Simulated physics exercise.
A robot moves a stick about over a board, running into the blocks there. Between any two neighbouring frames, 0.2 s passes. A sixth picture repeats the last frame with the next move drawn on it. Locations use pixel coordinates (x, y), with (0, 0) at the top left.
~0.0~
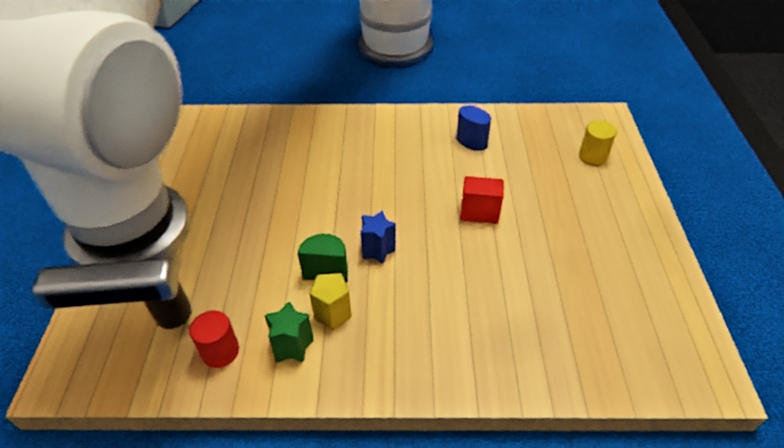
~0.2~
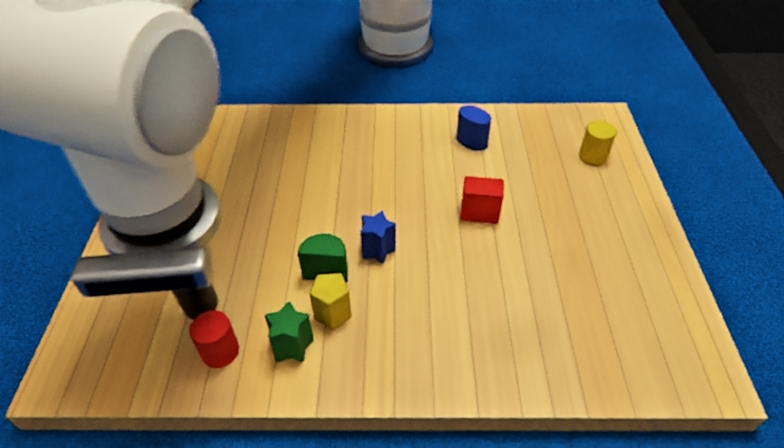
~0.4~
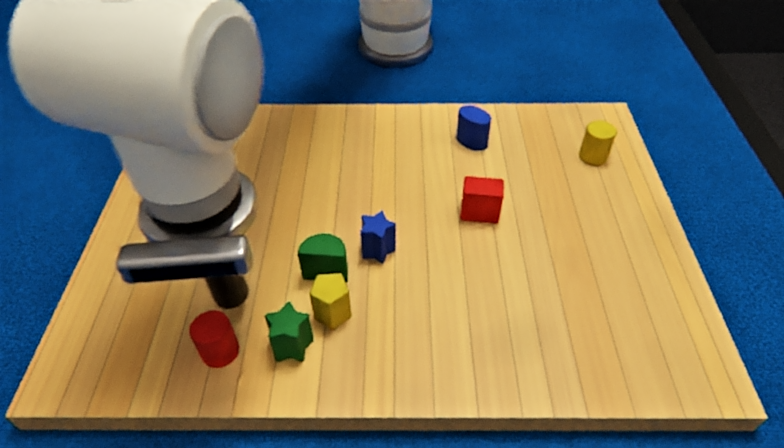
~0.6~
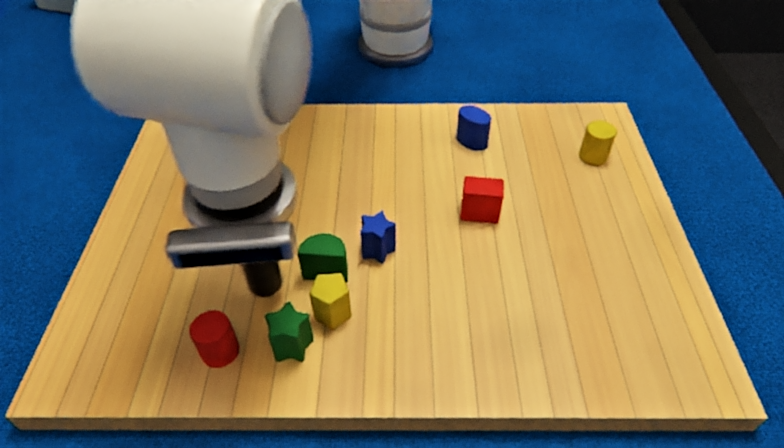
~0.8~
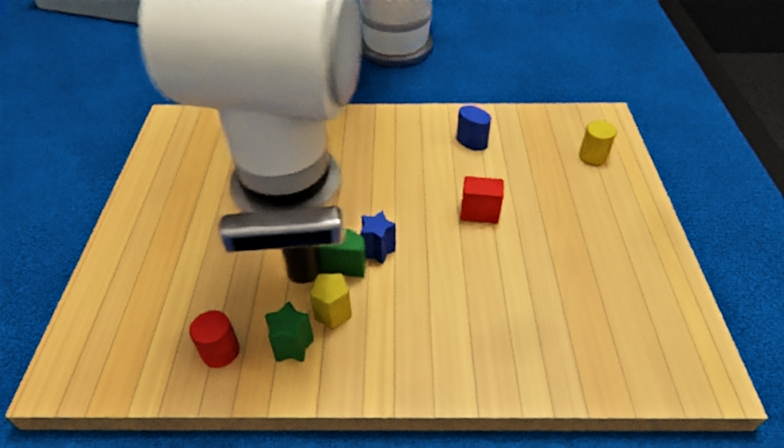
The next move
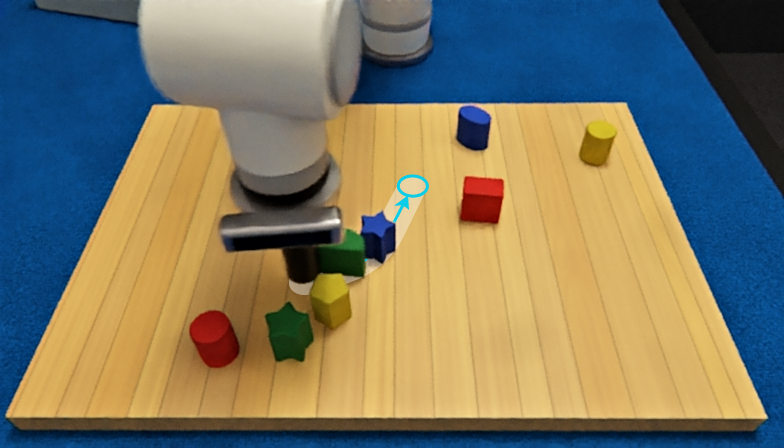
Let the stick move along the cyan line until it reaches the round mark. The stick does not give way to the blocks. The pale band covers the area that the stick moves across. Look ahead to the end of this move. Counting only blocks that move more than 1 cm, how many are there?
Total: Two.
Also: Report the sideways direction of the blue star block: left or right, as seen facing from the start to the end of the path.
That block drifts right.
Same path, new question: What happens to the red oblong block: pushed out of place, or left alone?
It is untouched.
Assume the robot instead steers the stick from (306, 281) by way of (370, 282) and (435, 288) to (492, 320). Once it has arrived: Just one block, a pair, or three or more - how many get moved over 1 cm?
I expect two blocks to be moved by more than 1 cm.
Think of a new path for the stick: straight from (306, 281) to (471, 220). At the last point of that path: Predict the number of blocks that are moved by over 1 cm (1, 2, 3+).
Three or more.
The line goes from (306, 281) by way of (363, 261) and (394, 223) to (413, 186).
The first path, step by step. One third of the way, stick (363, 250); green D-shaped block (390, 226), turned 50° clockwise; blue star block (412, 210), turned 40° anticlockwise.
Two thirds of the way, stick (394, 212); green D-shaped block (419, 206), turned 100° clockwise; blue star block (446, 197), turned 15° anticlockwise.
At the end, stick (413, 175); yellow pentagon unmoved; green D-shaped block (419, 206), turned 105° clockwise; blue star block (446, 197), turned 15° anticlockwise; red oblong block unmoved.
